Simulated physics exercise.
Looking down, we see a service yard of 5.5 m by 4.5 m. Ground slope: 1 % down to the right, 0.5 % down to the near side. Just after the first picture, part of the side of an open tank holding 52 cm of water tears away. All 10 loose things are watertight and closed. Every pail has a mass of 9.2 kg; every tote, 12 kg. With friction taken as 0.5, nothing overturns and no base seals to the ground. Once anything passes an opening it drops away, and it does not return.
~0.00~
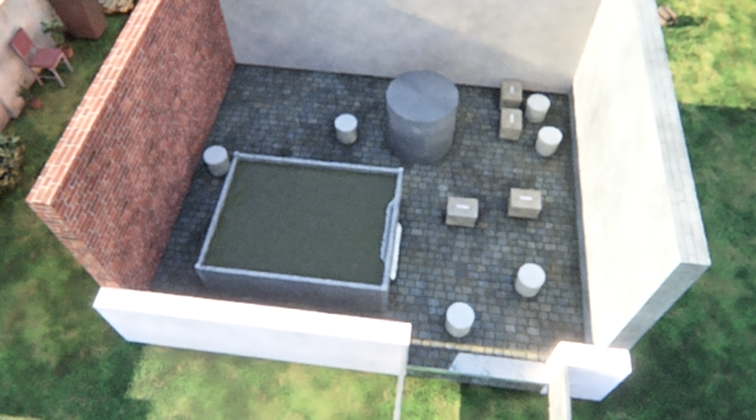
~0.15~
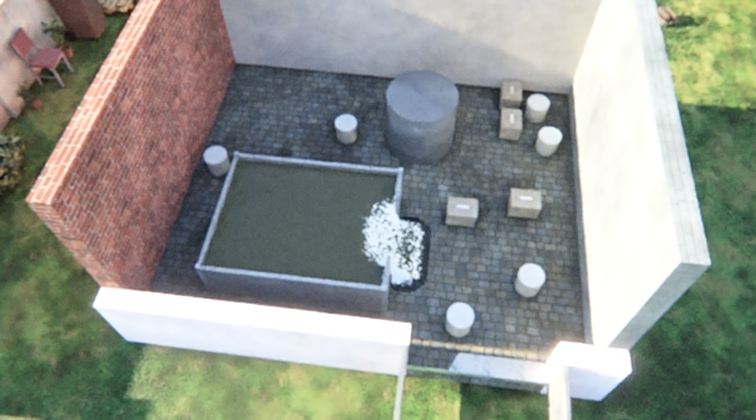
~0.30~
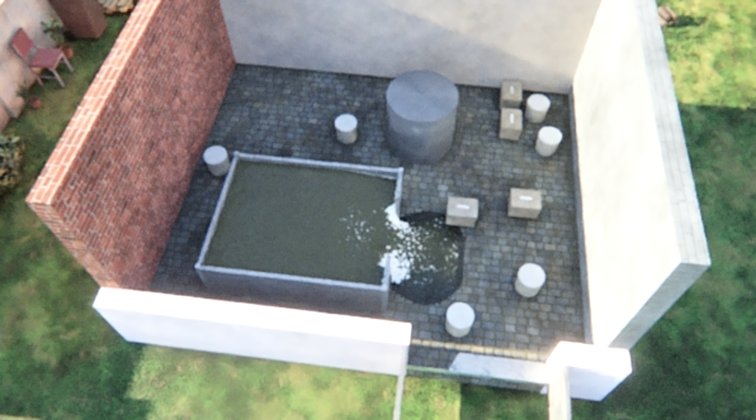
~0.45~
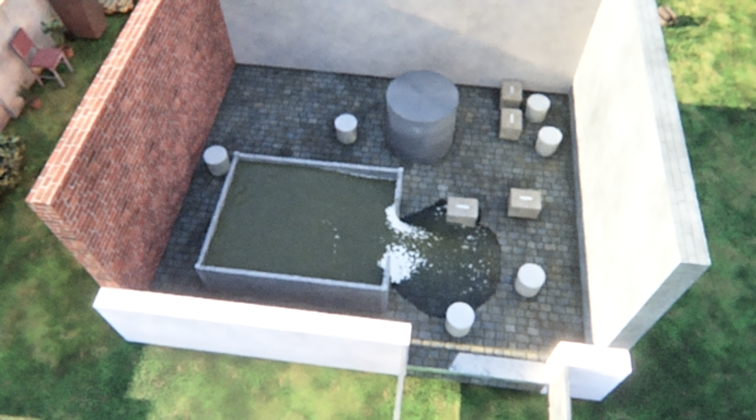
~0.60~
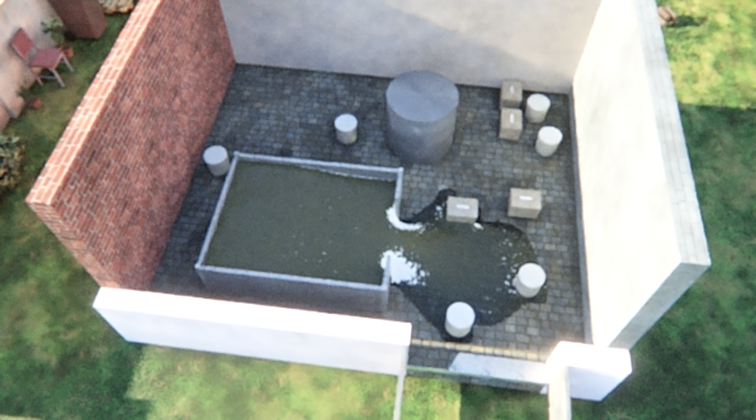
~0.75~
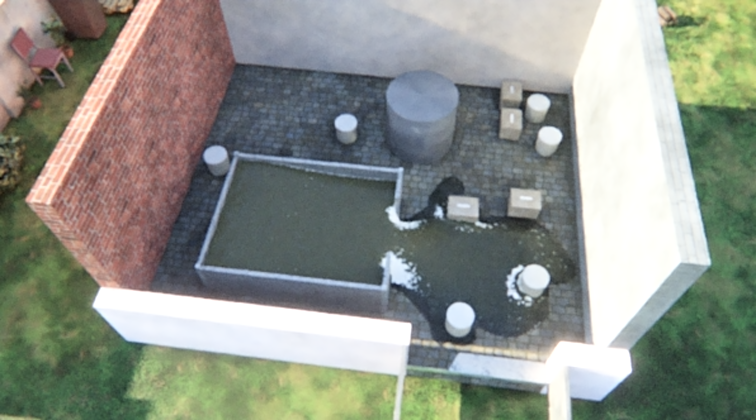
The footage shows a walled paved yard where the right side of a rectangular open tank gives way, and foaming water pours out, spreading across the paving around pale blocks and cylinders, which stay almost entirely in place.
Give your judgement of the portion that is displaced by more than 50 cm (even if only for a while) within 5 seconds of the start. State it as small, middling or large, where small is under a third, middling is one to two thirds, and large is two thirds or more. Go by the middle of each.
Large.
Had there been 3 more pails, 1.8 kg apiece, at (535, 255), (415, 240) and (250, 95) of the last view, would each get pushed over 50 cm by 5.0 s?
Taking them one by one: It goes beyond, then it goes beyond, then it stays within.
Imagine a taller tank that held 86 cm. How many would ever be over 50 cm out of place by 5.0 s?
You'd get 8 in that case.
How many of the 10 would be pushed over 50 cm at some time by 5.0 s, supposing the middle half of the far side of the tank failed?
In that case the number is 5.
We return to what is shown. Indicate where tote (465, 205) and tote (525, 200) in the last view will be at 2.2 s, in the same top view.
They should sit about (499, 161) and (554, 179) in the last view.
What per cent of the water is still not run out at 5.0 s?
Still held: Near 86 %.
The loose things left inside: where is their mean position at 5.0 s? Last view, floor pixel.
At about (432, 125).
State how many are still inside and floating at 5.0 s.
At that moment it comes to 3.
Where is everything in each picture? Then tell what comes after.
In the first picture, a pail at (532, 275), on the bottom; a tote at (463, 207) rests on the ground; water covers 3.7 m2; 0 of 10 have shifted.
In the second picture, a pail at (532, 275), on the bottom; a tote at (463, 207), on the bottom; 4.2 m2 under water; 0 of 10 have shifted.
In the third picture, a pail at (532, 275) rests on the ground; a tote at (463, 207), on the bottom; 4.8 m2 under water; 0 of 10 have shifted.
In the fourth picture, a pail at (532, 275) rests on the ground; a tote at (463, 207), on the bottom; water covers 5.5 m2; 0 of 10 have shifted.
In the fifth picture, a pail at (532, 275) rests on the ground; a tote at (463, 207), on the bottom; water covers 6.1 m2; 0 of 10 have shifted.
In the sixth picture, a pail at (536, 277), on the bottom, 5 cm from its start; a tote at (463, 206) rests on the ground; 6.9 m2 under water; 1 of 10 have shifted.
After 1.1 s 0 of 10 are over 50 cm from their spots; 0 afloat.
After 2.2 s 3 of 10 are over 50 cm from their spots; 1 afloat.
After 3.5 s 5 of 10 are over 50 cm from their spots; 2 afloat.
After 5.0 s 8 of 10 are over 50 cm from their spots, and 8 have been at some point; 3 afloat.
